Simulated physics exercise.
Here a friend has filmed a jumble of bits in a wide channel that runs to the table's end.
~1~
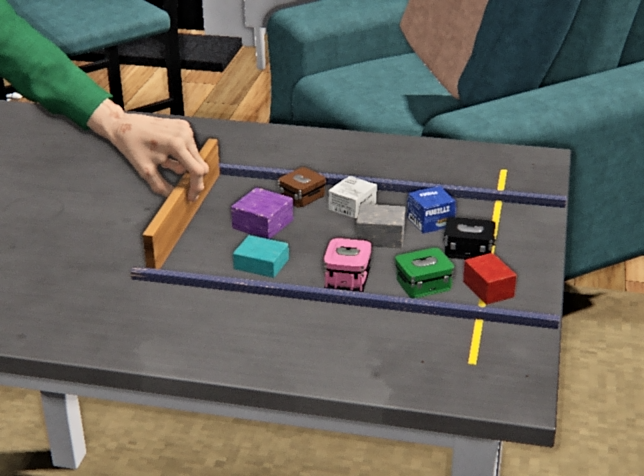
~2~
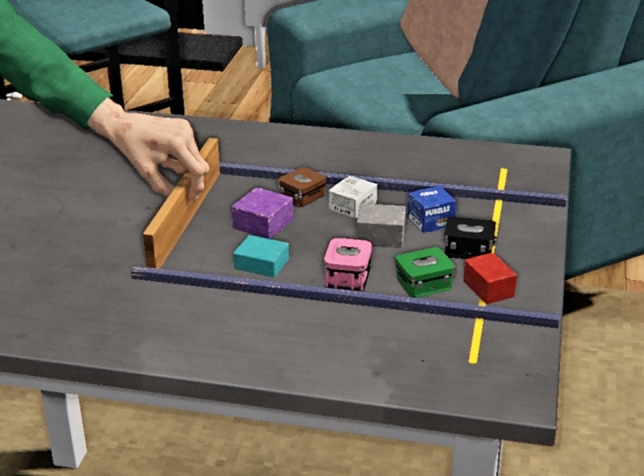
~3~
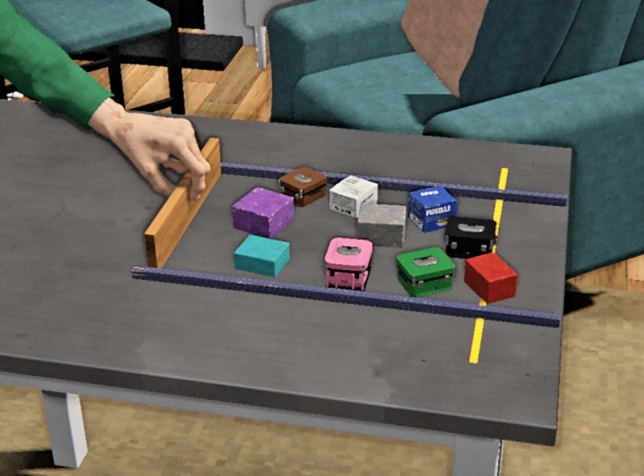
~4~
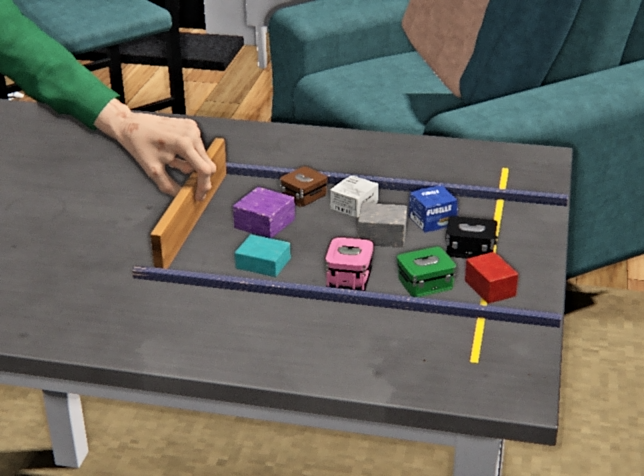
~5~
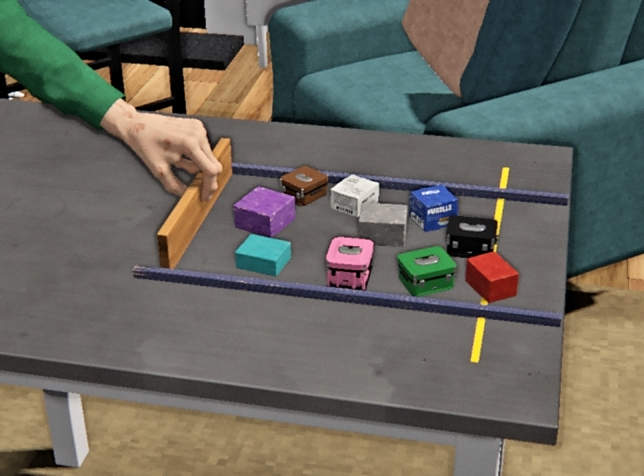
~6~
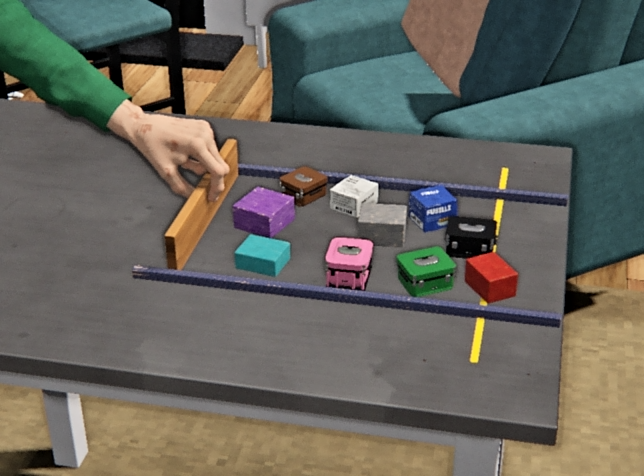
A hand in a green sleeve slid a wooden board slightly to the right between two dark rails on a grey table, while the colourful little boxes and cases ahead of it stayed still.
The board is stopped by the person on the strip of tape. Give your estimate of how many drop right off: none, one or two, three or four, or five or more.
Lost three or four.
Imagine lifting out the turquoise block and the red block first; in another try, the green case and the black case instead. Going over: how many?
The first count is 2 and the second is 2.
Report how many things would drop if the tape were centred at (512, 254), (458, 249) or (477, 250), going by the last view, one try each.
Those tries give 6, 2 and 3.
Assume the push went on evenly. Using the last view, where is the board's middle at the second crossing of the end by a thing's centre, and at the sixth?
Pixels in order: Roughly (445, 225), roughly (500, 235).
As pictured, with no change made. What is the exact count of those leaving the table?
Precisely 4.
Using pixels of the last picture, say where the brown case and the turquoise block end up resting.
Brown case at about (516, 203), turquoise block at about (509, 281).
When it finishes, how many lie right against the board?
Contact count: 3.
Soon after, none off yet; red block at rest near (491, 278); black case at rest near (471, 238); green case at rest near (426, 273).
Then, none off yet; red block moved a little near (512, 277); black case moved a little near (487, 241); green case moved about its own width near (473, 282).
Further on, one off so far; red block on its side near (593, 355); black case moved well along near (567, 249); green case moved well along near (552, 296).
At rest, the number that fall off is three or four; fallen, blue box, green case, black case and red block.
